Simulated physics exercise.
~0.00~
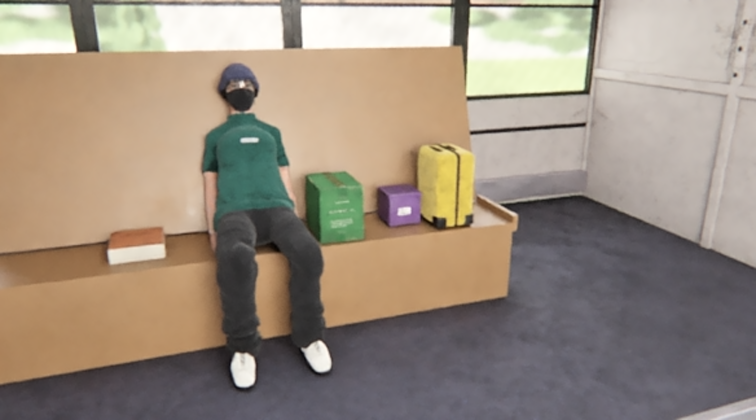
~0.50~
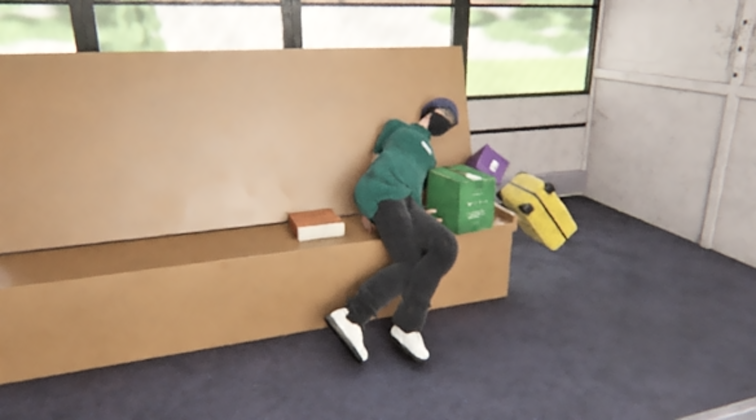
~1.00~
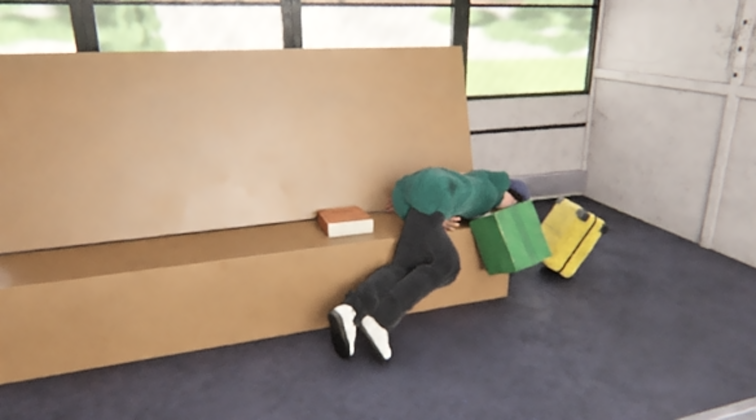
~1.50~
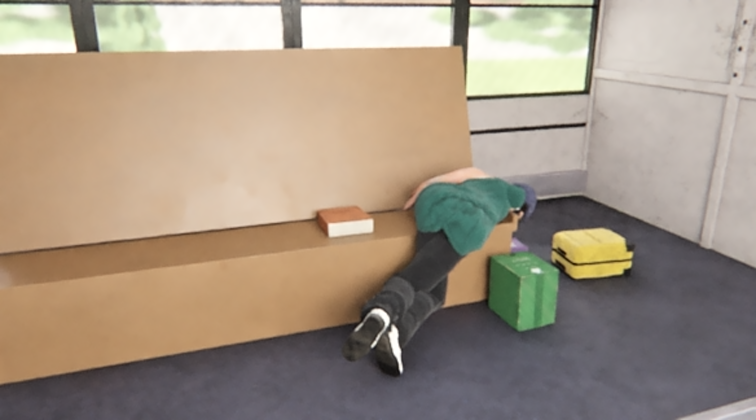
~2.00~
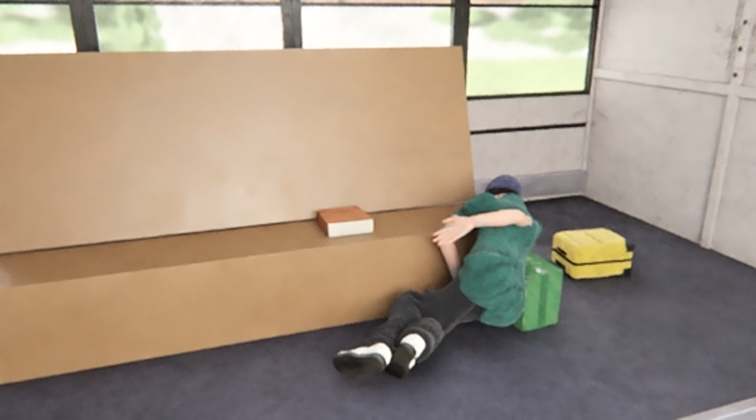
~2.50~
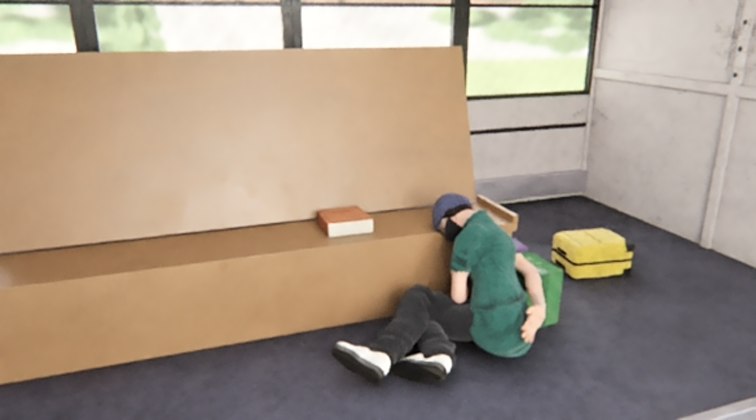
A passenger in a green shirt, dark trousers, blue cap and black mask sits slumped on a tan side bench in a shuttle, seen from across the floor by a still camera. An orange folder lies to the left, with a green holdall, purple tub and yellow case to the right. Suddenly everything slides right, and the yellow case tips over the bench end. The passenger topples after it as the green holdall and purple tub fall too. The limp body slips off the seat and ends slumped on the floor against the bench, beside the fallen luggage, while the folder stays on the seat.
